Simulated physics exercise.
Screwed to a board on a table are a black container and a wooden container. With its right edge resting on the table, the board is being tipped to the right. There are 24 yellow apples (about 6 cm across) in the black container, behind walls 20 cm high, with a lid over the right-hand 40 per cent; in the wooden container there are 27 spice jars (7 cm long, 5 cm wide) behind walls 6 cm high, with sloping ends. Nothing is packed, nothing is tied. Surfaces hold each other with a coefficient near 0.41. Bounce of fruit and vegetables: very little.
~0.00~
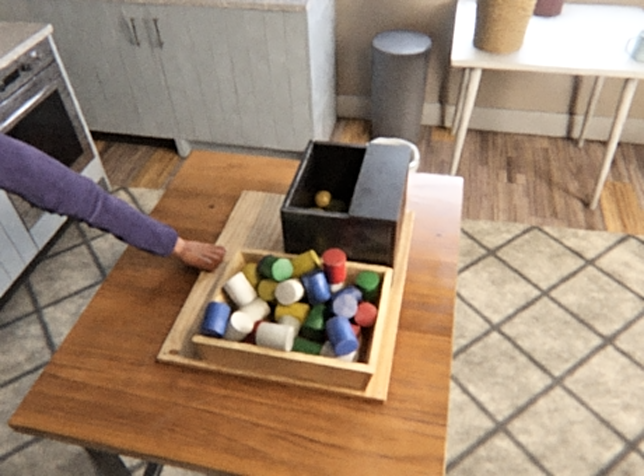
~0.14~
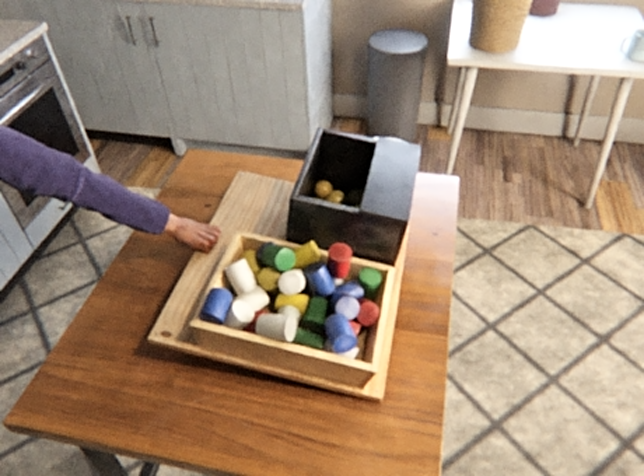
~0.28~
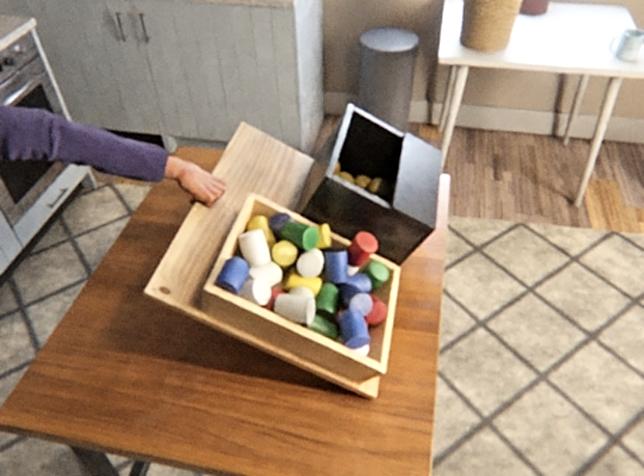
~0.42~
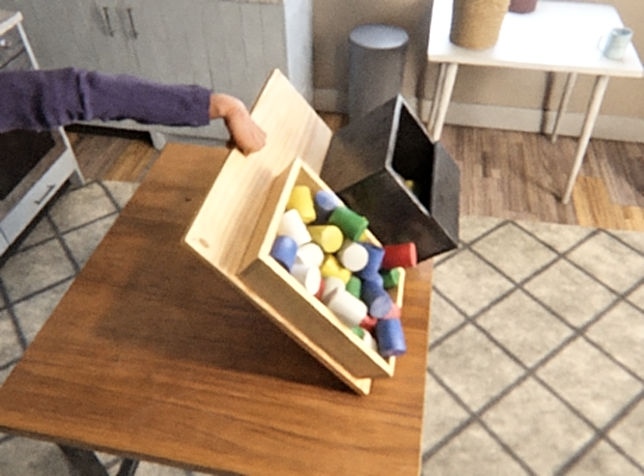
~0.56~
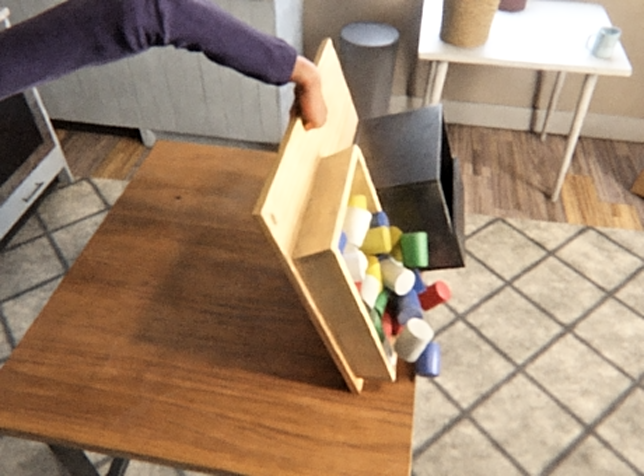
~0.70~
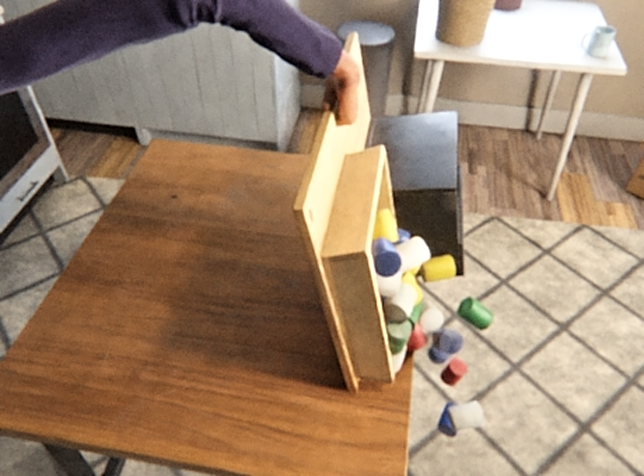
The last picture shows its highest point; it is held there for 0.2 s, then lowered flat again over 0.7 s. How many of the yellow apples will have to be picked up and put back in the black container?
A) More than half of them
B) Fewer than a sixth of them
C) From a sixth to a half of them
B, fewer than a sixth of them.
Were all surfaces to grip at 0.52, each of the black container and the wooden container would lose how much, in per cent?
In that case the black container sheds 0 per cent, while the wooden container sheds 90 per cent.
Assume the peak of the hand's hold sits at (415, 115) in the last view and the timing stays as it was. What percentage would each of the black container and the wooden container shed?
Black container 0%, wooden container 100%.
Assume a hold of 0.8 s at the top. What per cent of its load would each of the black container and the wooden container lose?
Black container: 0%, wooden container: 90%.
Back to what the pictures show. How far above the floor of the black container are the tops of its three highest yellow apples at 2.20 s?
About 15 cm.
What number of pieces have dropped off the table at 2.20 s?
Around 25.
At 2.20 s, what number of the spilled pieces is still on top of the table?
Roughly 2 of them.
After 0.94 s, tilt 77°; black container 24 in, 0 out and wooden container 5 in, 22 out.
After 1.24 s, tilt 41°; black container 24 in, 0 out and wooden container 2 in, 25 out.
After 1.66 s, tilt 0°; black container 24 in, 0 out and wooden container 2 in, 25 out.
When it is over (at 2.20 s), black container 24 in, 0 out and wooden container 2 in, 25 out. Asked share, 0 of 24, 0 per cent.
